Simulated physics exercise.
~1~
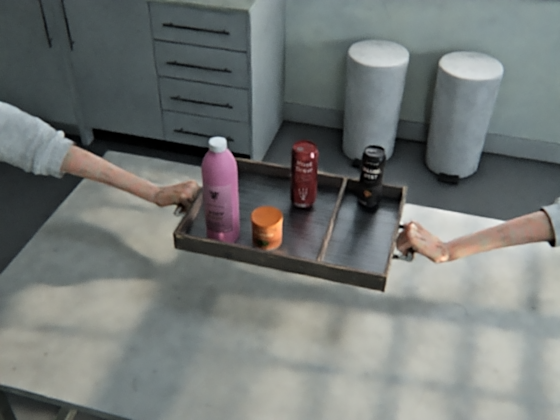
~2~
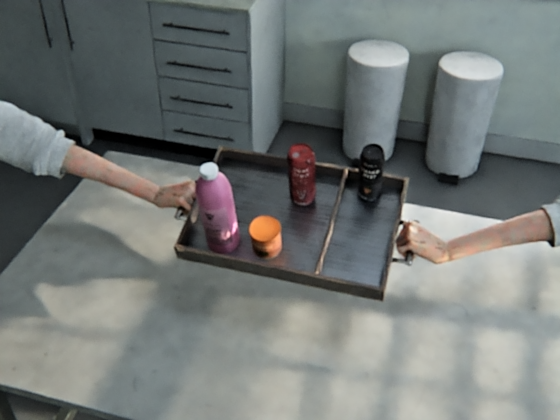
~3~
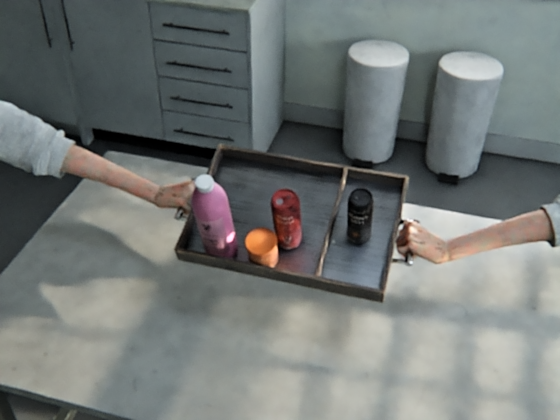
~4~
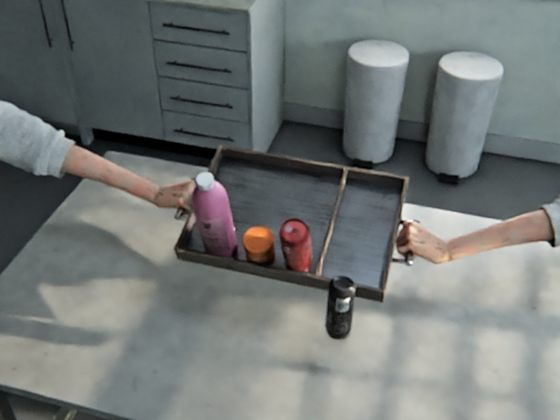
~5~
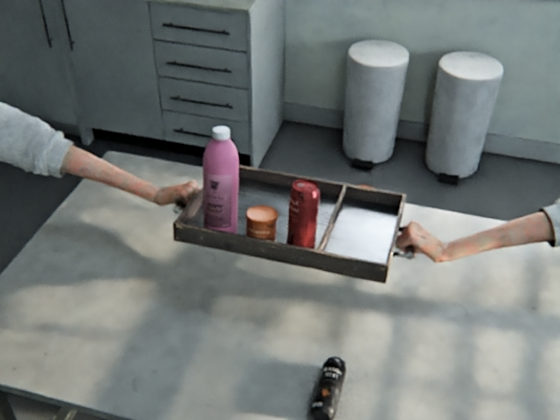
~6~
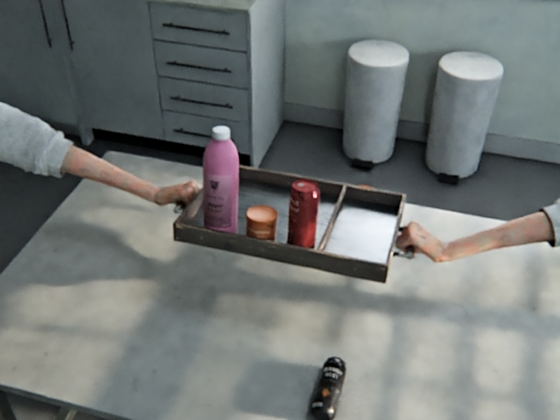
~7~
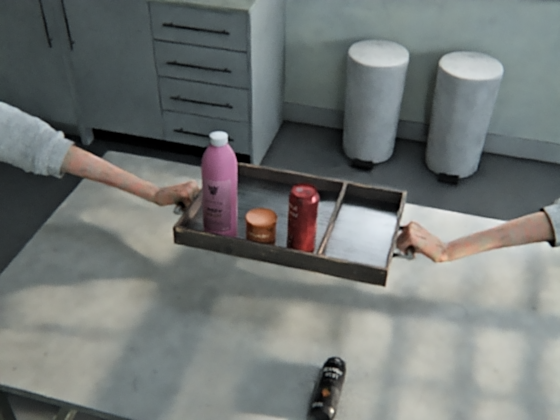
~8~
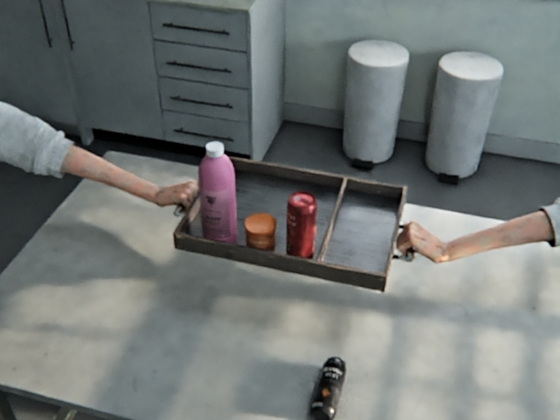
A tray held by two hands tips forward, dropping a black can, then levels out.
